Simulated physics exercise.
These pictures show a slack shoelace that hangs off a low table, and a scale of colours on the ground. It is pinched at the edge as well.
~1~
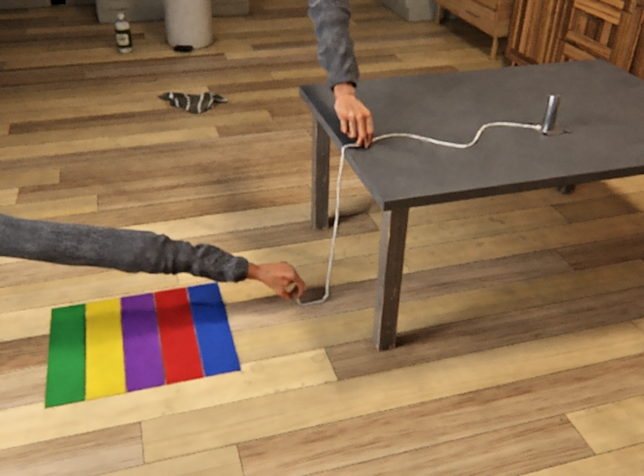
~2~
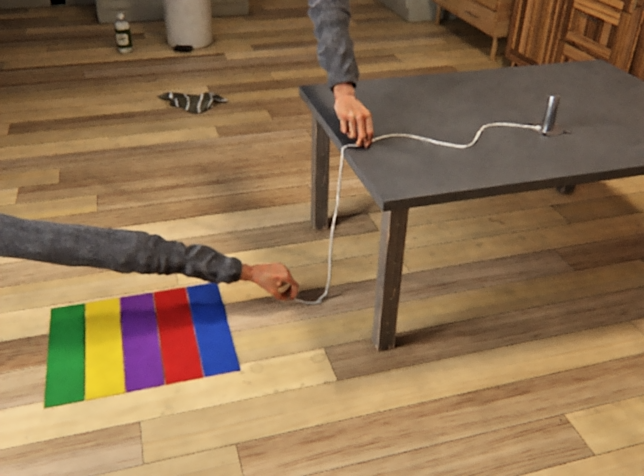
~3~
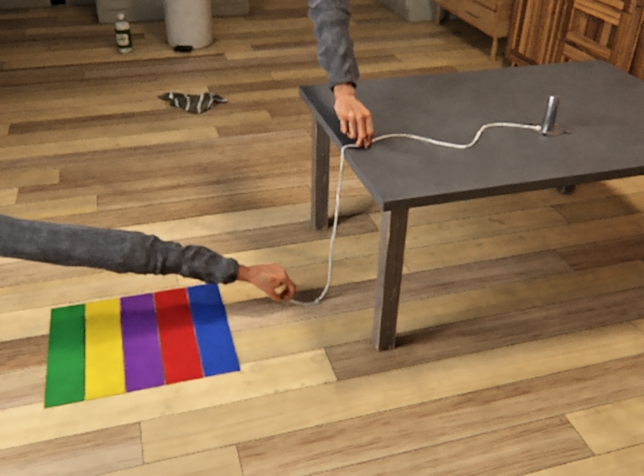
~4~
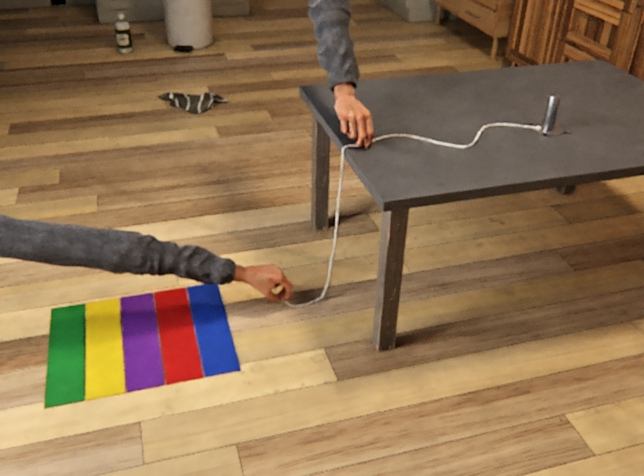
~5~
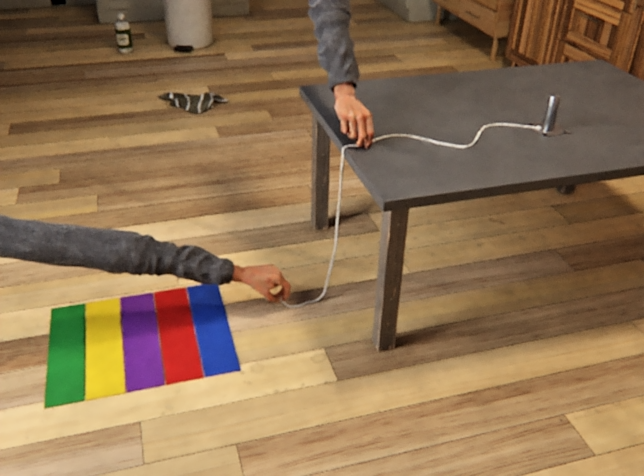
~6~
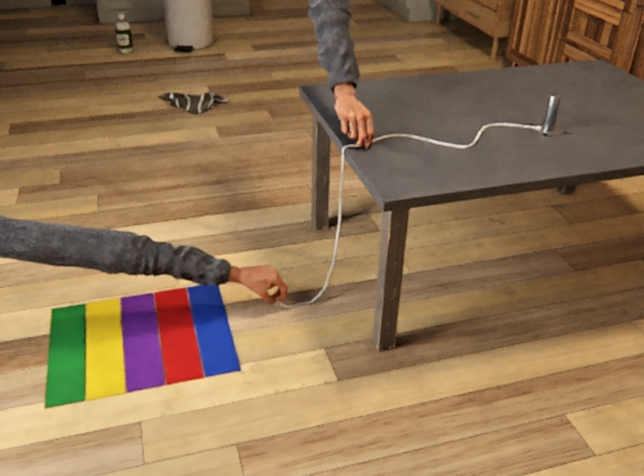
A hand holding the loose end of a white shoelace near the floor shifts slightly left toward a strip of coloured bands, then barely moves. Another hand keeps the lace pinched at the edge of a low grey table, where the rest lies slack beside a small metallic cylinder, almost unchanged.
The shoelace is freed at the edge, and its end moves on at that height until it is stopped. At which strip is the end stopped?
It gets as far as the purple strip.
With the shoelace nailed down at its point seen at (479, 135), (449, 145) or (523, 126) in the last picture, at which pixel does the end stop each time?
About (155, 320), (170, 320) and (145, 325).
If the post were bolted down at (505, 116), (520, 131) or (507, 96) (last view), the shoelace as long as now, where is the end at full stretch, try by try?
Near (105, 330), (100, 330) and (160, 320).
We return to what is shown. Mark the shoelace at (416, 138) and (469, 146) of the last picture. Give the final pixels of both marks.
At (388, 144), then (440, 139).
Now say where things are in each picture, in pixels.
In the first picture, end (295, 296); blue (219, 355); red (182, 362); purple (144, 369); yellow (105, 377); green (65, 384).
In the second picture, end (289, 298); shoelace through (505, 125) (469, 146) (398, 135) (342, 163) (333, 229) (328, 284).
In the third picture, end (286, 298).
In the fourth picture, end (282, 299); shoelace through (505, 125) (469, 146) (398, 136) (343, 163) (336, 229) (327, 285).
In the fifth picture, end (281, 299).
In the sixth picture, end (278, 300); shoelace through (506, 125) (469, 146) (398, 136) (343, 163) (339, 229) (326, 284).
Soon after, end near (190, 315); over red.
After that, end near (158, 320); over red.
At the stop, end near (138, 323); over purple. The purple one.
